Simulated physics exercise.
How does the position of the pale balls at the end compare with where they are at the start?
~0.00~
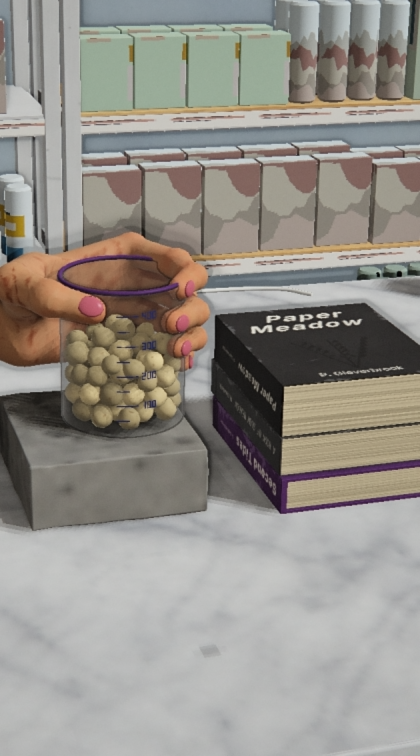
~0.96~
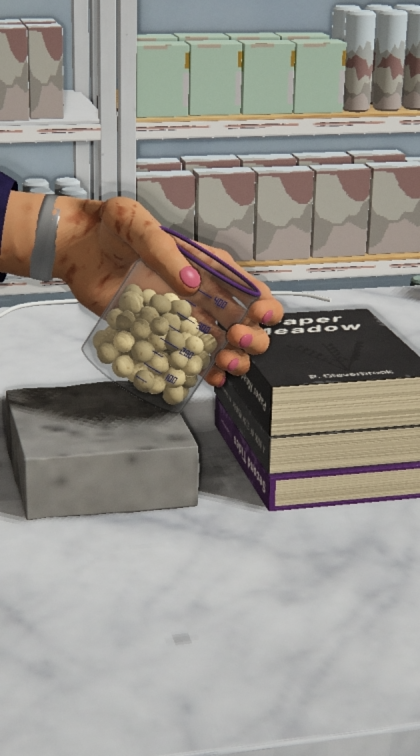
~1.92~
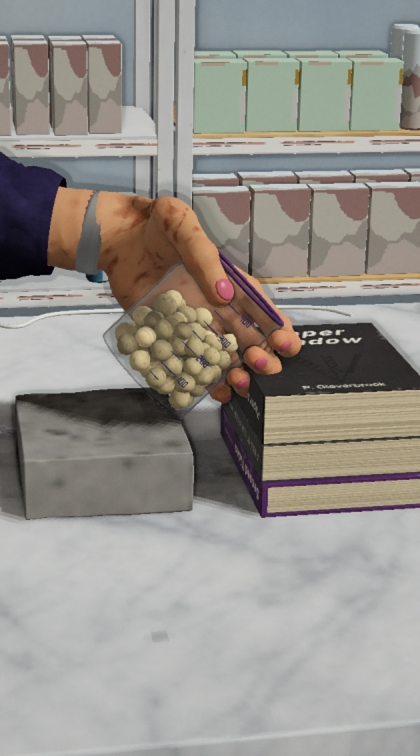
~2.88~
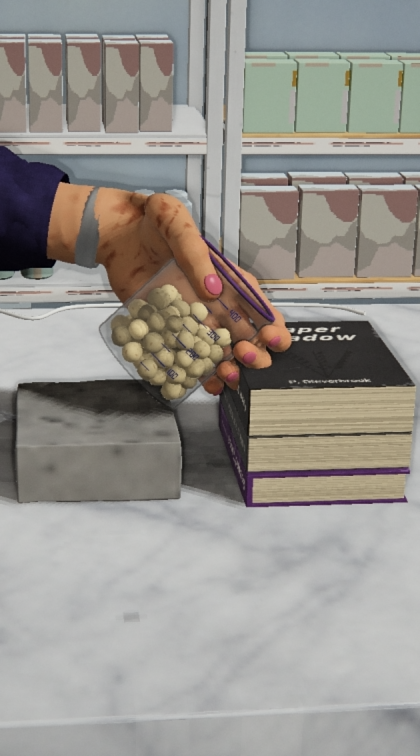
At the start the balls sit directly on top of the grey block in the upright beaker. By the end they are farther right and slightly higher, near the block's right edge and beside the books, in the leaning beaker.
